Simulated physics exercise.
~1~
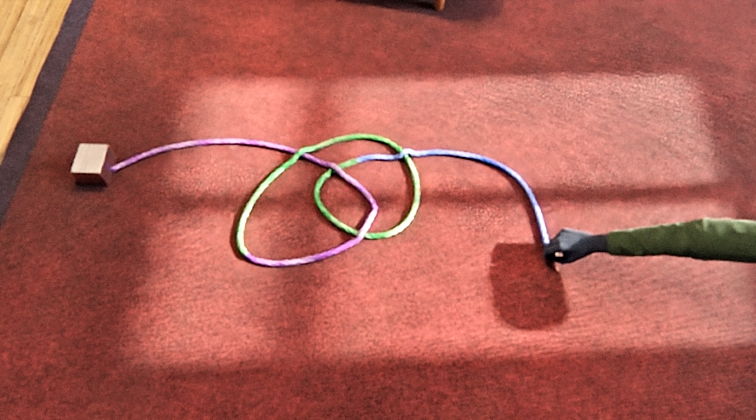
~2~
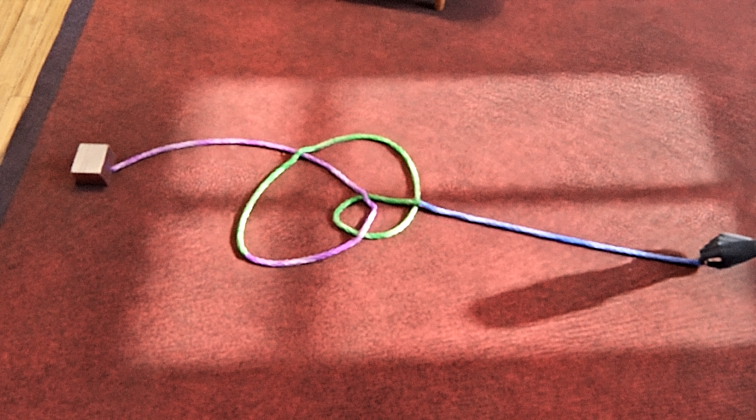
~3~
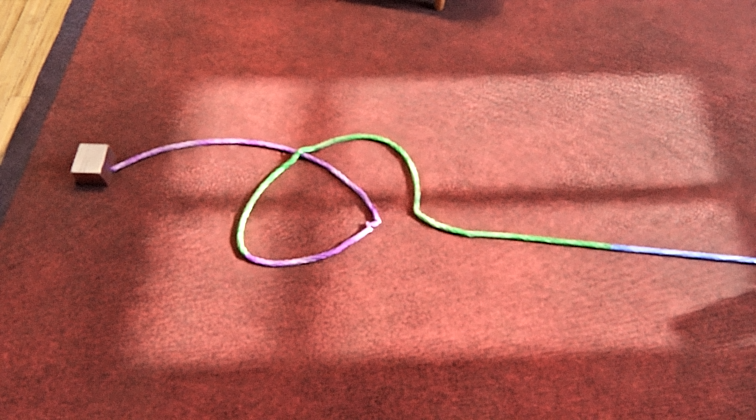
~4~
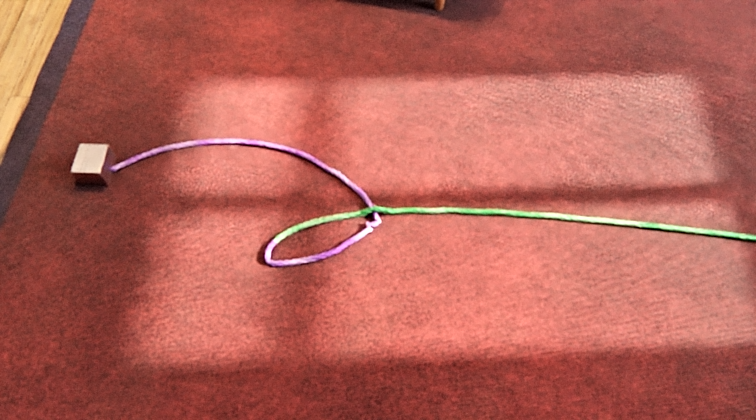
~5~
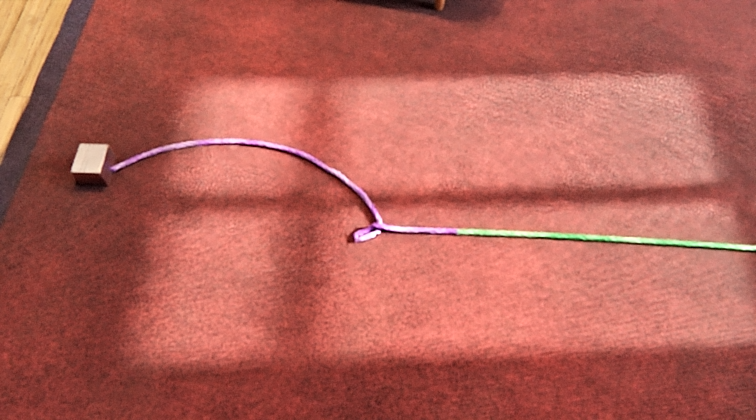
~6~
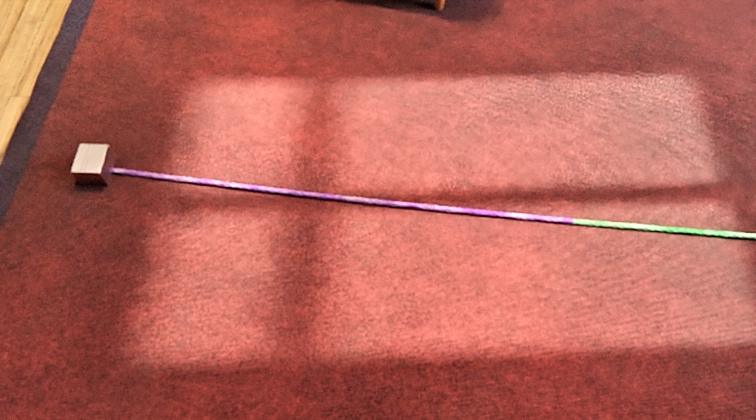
On a red carpet, a gloved hand pulls a looped rope rightward until it runs straight.
